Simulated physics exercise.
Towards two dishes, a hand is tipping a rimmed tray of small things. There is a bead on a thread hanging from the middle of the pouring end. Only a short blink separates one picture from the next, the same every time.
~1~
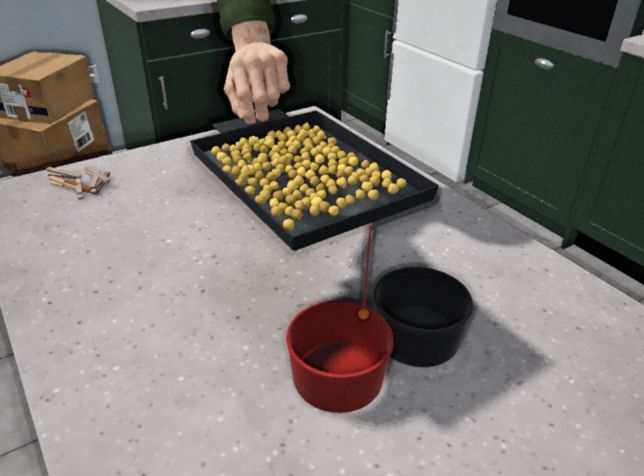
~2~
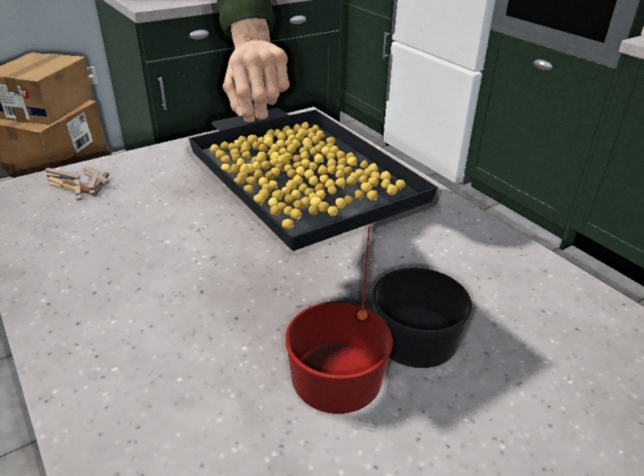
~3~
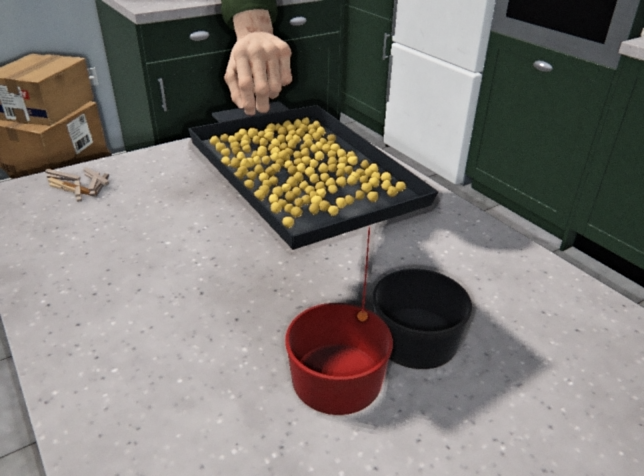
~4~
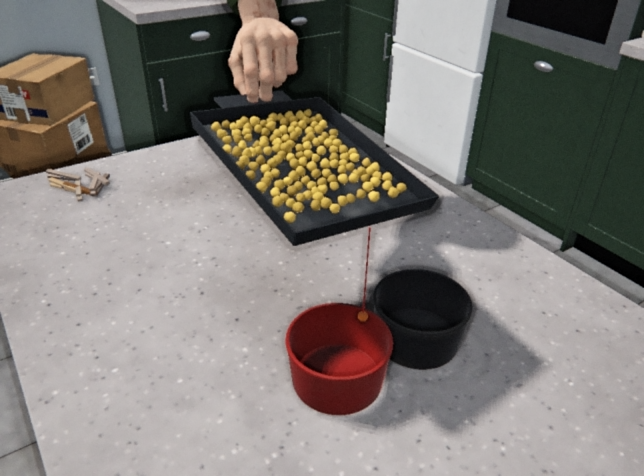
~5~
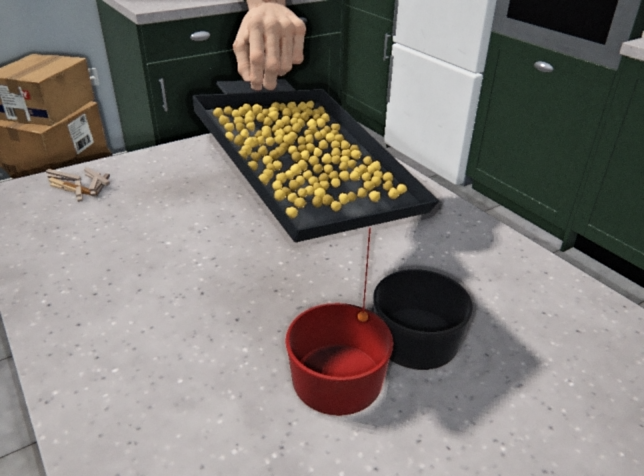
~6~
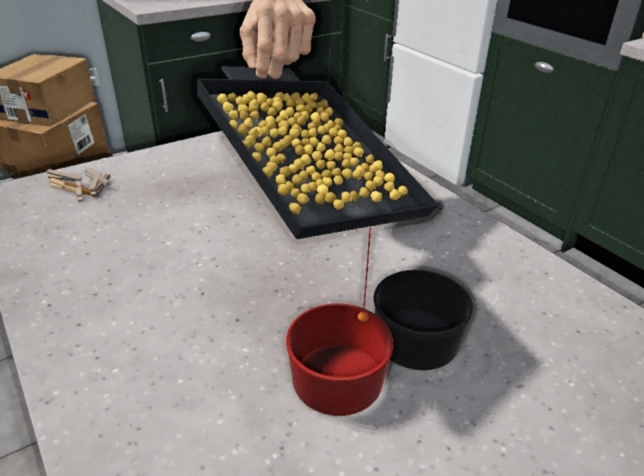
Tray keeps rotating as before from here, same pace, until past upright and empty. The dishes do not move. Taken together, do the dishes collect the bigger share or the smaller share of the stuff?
The bigger share.
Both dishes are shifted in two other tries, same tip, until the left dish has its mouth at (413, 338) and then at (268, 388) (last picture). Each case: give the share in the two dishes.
60, then 10 %.
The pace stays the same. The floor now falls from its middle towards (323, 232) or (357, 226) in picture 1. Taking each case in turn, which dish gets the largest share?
Taking them in order: Left side, followed by left side.
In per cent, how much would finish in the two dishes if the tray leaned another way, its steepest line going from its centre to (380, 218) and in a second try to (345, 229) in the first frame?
First heading roughly 30 %, second roughly 20 %.
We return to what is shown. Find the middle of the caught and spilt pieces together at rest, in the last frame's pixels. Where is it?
Around (431, 340).
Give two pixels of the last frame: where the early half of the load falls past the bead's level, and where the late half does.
Early half: (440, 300); late half: (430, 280).
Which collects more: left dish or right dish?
The winner is the right dish.
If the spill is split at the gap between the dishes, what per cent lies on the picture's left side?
About 0 per cent.
Shortly afterwards, tray tipped steeply; all but a few on the tray; only a few in the air.
Next, tray tipped past a quarter turn; all but a few on the tray; only a few in the right dish; only a few outside both; only a few in the air.
Some moments later, tray tipped past a quarter turn; only a few in the left dish; near two thirds in the right dish; near a third outside both.
In the end, tray tipped past a quarter turn; only a few in the left dish; near two thirds in the right dish; near a third outside both.
